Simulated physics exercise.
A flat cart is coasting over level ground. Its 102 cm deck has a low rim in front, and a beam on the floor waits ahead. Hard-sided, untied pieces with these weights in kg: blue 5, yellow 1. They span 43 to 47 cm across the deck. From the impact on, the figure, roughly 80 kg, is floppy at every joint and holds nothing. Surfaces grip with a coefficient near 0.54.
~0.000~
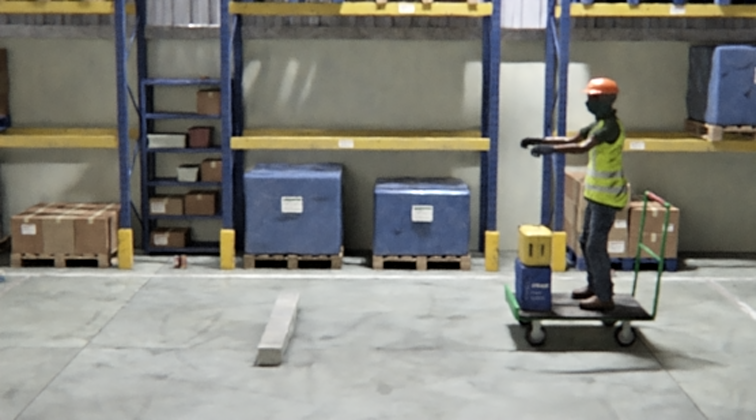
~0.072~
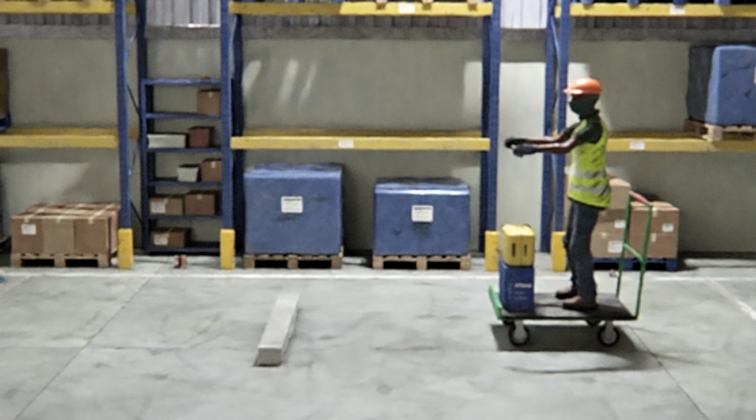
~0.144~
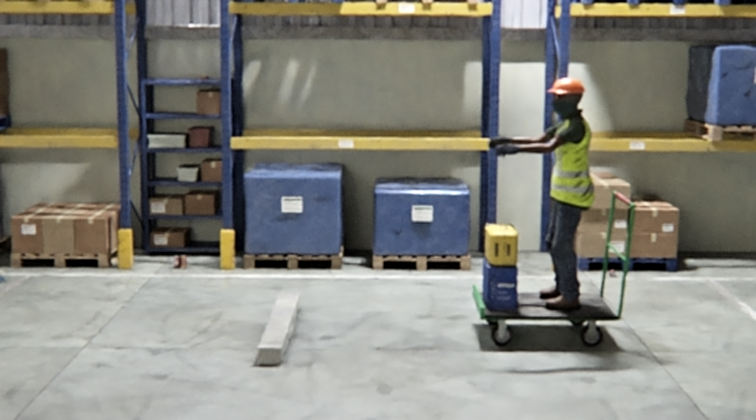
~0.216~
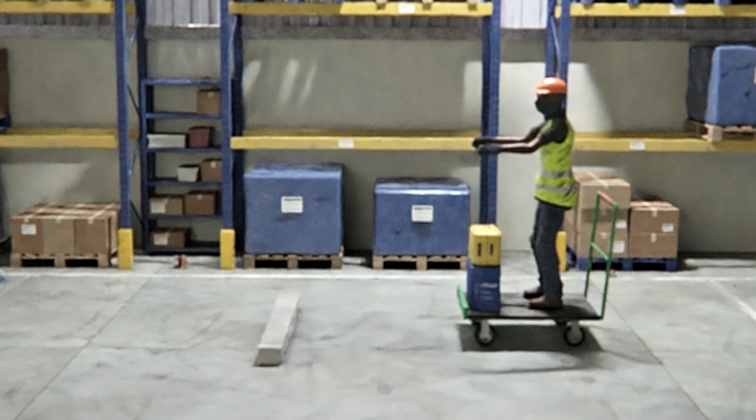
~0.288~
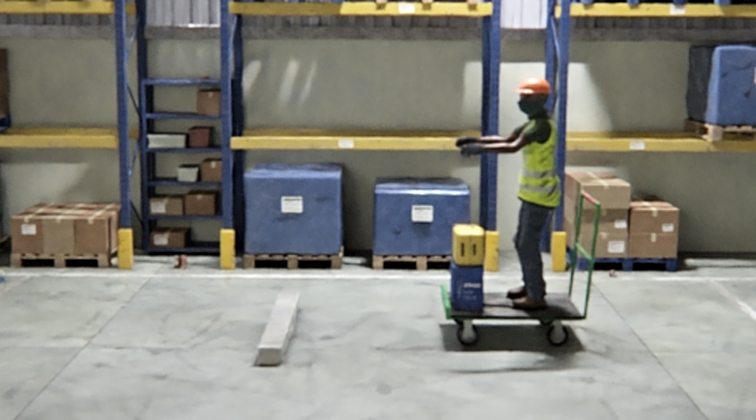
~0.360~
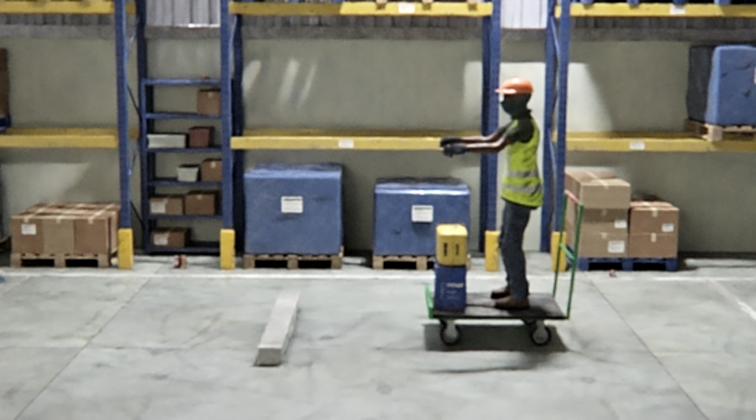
In this clip, a figure in an orange helmet and yellow vest stands on a flat cart with arms stretched forward, riding steadily left across a warehouse floor behind a yellow box stacked on a blue carton.
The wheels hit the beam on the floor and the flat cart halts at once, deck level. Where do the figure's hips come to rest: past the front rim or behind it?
The figure's hips go over the front rim at this speed.
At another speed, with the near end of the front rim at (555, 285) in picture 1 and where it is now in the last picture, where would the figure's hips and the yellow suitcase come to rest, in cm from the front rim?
Then hips 110 past, yellow 190 past.
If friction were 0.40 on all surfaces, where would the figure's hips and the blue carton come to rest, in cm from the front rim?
Then hips 90 past, blue 20 past.
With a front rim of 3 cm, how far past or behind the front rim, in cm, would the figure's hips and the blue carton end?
In that case hips 40 past, blue 30 past.
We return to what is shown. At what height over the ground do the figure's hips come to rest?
Roughly 65 cm above it.
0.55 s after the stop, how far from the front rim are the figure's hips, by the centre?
About 20 cm behind the rim.
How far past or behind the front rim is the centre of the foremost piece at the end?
About 60 cm past the rim.
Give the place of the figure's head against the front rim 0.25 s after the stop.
Some 20 cm behind it.
After 1.00 s the deck stops.
After 1.25 s the figure's hips are 32 cm behind the rim, near (320, 218) in the last picture's view.
After 1.55 s the figure's hips are 21 cm behind the rim, near (306, 223) in the last picture's view.
After 2.00 s the figure's hips are 13 cm past the rim, near (264, 248) in the last picture's view.
At rest, 4.3 s, past the rim, blue carton, yellow suitcase and the figure's hips; nothing is left behind it.
